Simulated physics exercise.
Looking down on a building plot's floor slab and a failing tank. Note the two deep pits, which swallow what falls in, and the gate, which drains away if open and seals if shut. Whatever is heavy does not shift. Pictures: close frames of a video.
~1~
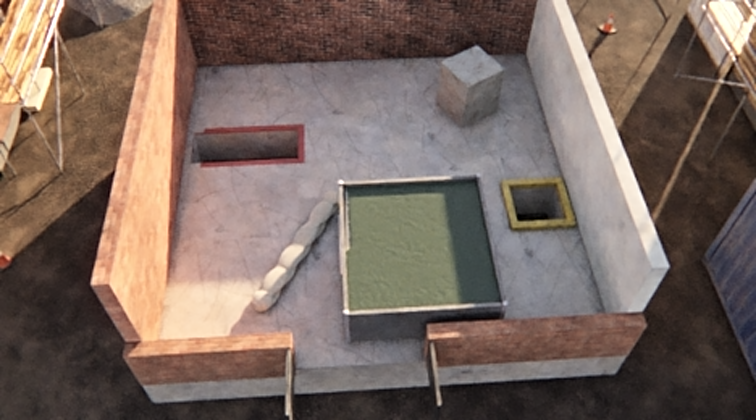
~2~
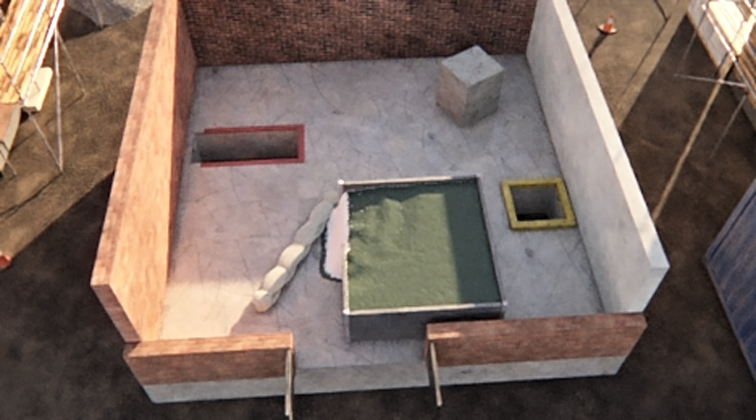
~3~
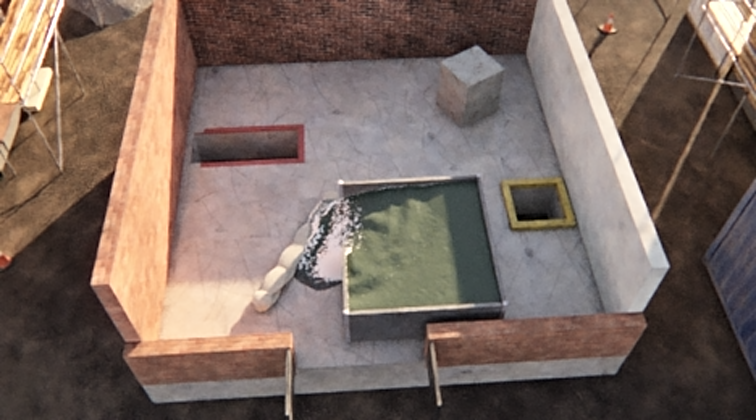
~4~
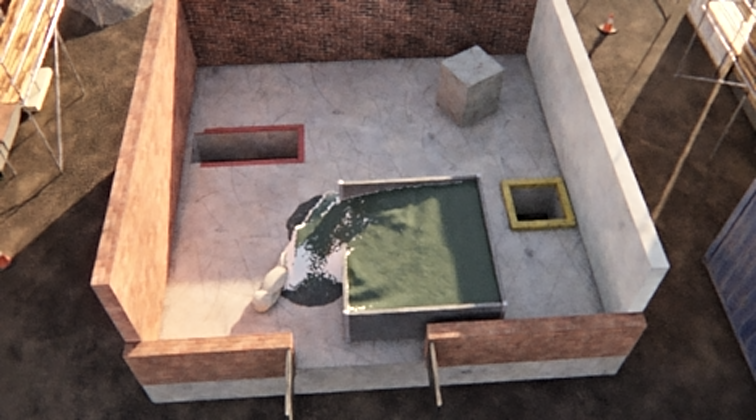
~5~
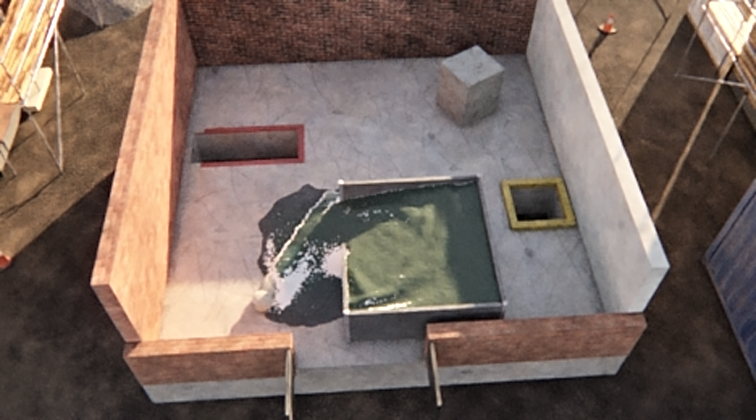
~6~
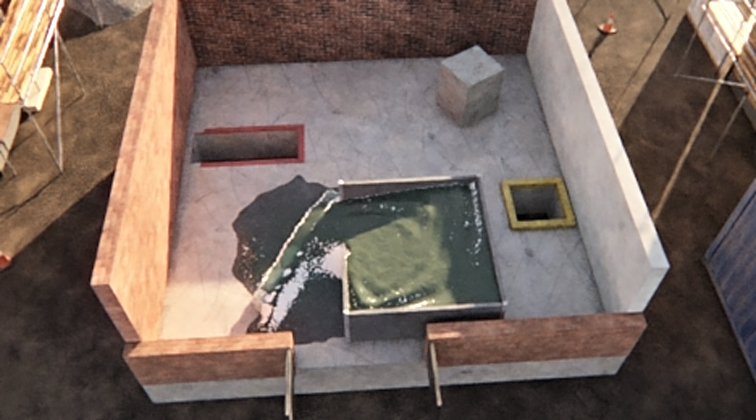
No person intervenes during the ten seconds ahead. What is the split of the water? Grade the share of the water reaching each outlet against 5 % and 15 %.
By my reckoning the gate goes over 15 %, the yellow pit stays under 5 %, the red pit goes over 15 %.
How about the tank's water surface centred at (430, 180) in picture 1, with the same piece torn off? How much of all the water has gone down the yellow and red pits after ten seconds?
Shares - yellow: 0 in a hundred; red: 50 in a hundred.
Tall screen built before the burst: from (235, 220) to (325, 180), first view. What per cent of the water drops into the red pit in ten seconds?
The red pit takes 15 parts in a hundred.
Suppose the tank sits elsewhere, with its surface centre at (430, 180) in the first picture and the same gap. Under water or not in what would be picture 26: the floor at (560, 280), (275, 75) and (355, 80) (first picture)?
Taking them as they were asked, they come out bone dry, soaked, bone dry.
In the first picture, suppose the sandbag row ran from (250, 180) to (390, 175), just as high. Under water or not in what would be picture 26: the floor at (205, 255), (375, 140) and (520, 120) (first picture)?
Taking the points in order, the first is drenched, the second unwetted and the third unwetted.
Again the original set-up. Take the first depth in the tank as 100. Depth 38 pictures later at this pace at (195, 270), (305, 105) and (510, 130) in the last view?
Respectively near 10, 2 and 2 per cent.
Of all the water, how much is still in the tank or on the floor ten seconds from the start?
52 %.
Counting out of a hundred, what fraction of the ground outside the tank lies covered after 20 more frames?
My estimate is roughly 35 percent.
A moment on, water covers 30 % of the floor; the gate 0 %, the yellow pit 0 %, the red pit 0 %.
Next, water covers 40 % of the floor; the gate 2 %, the yellow pit 0 %, the red pit 3 %.
Then, water covers 35 % of the floor; the gate 5 %, the yellow pit 0 %, the red pit 9 %.
Later, water covers 50 % of the floor; the gate 12 %, the yellow pit 0 %, the red pit 19 %.
In the end, water covers 70 % of the floor; the gate 19 %, the yellow pit 0 %, the red pit 29 %.
